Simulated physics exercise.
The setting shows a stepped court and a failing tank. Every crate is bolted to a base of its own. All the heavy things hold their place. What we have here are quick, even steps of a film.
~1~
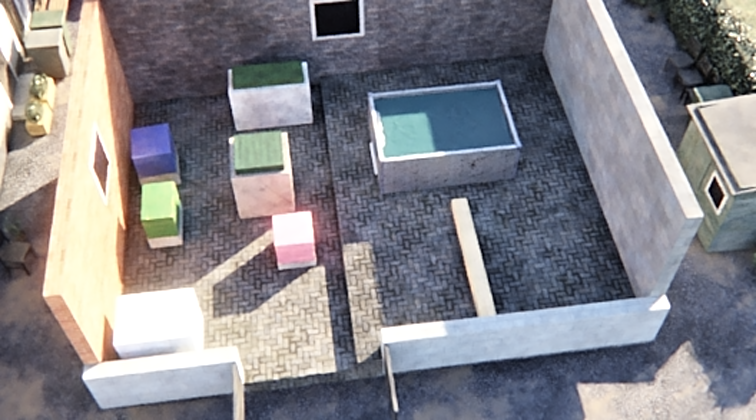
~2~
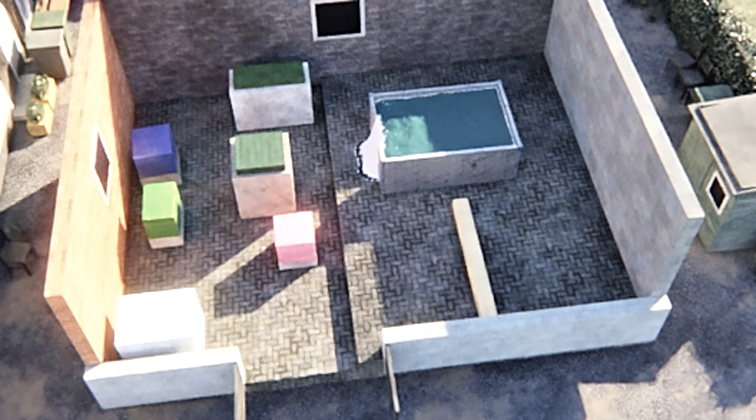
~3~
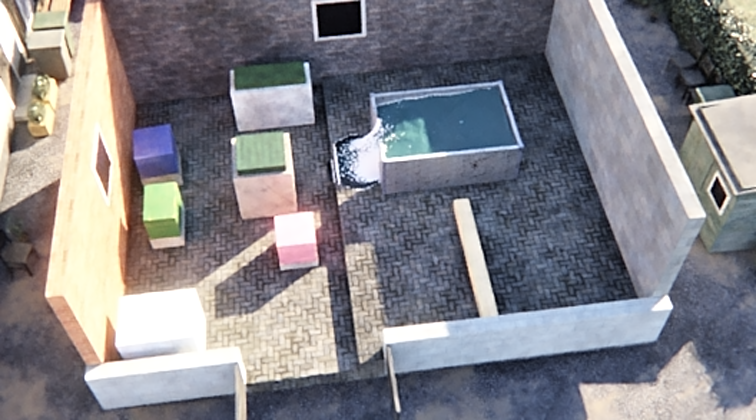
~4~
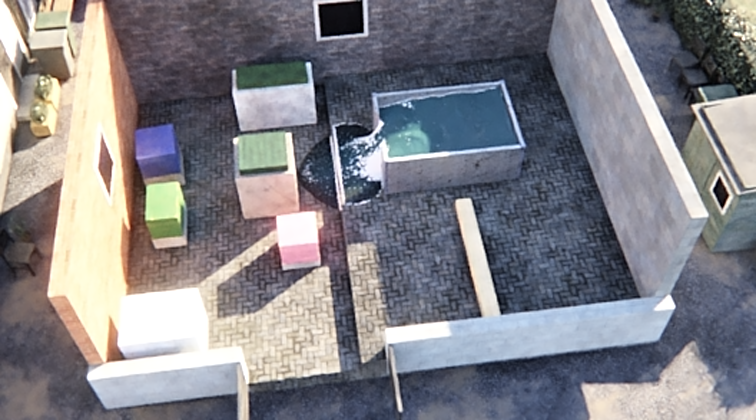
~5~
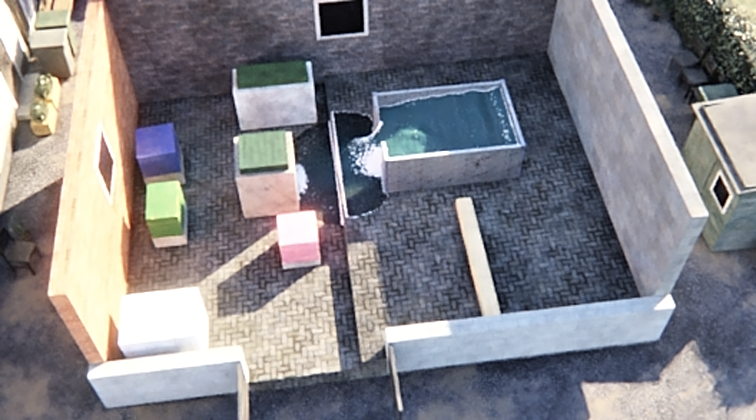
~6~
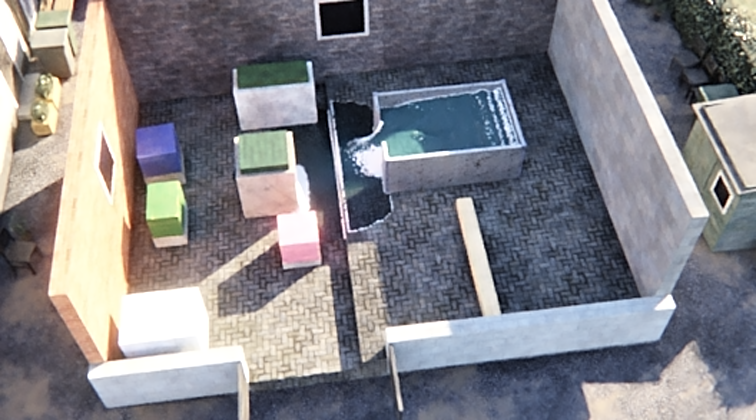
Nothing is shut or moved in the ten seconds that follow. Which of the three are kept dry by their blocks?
In order: The blue crate is missed by the water, the green crate is missed by the water, the pink crate is reached by the water.
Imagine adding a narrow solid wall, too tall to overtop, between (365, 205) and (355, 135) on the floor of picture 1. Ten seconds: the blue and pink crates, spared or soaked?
Observation - blue: Not flooded; pink: Not flooded.
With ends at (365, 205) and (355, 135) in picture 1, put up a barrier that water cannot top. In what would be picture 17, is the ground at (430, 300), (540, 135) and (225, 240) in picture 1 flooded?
Outcome by spot, in order - watered, unwatered, unwatered.
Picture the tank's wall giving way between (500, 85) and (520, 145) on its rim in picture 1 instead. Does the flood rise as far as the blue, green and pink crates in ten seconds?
Then blue crate is untouched, green crate is untouched and pink crate is untouched.
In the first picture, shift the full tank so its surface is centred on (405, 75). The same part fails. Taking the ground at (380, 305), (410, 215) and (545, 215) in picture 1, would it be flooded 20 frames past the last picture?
As listed: Free of water, no water, not flooded.
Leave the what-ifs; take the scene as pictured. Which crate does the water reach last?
Clearly the green one.
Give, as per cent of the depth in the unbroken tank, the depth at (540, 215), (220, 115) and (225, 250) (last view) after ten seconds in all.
Readings in order: Around 0, 12 and 14 %.
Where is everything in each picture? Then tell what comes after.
The first picture shows still water in the water tank at (442, 123).
In the second picture, the front is at (364, 143), out from the gap at (379, 147).
In the third picture, water pours out at (380, 150) and has run to (334, 150).
In the fourth picture, the front is at (301, 175), out from the gap at (382, 150).
In the fifth picture, the front is at a hidden place, out from the gap at (382, 149).
In the sixth picture, the front is at a hidden place, out from the gap at (383, 149).
A moment on, water covers 20 % of the floor; the blue crate water round its plinth, the green crate not reached, the pink crate water round its plinth.
Next, water covers 30 % of the floor; the blue crate water round its plinth, the green crate water round its plinth, the pink crate water round its plinth.
Then, water covers 40 % of the floor; the blue crate water round its plinth, the green crate water round its plinth, the pink crate water round its plinth.
Later, water covers 50 % of the floor; the blue crate water round its plinth, the green crate water round its plinth, the pink crate water round its plinth.
In the end, water covers 50 % of the floor; the blue crate stayed above the water, the green crate stayed above the water, the pink crate was topped.
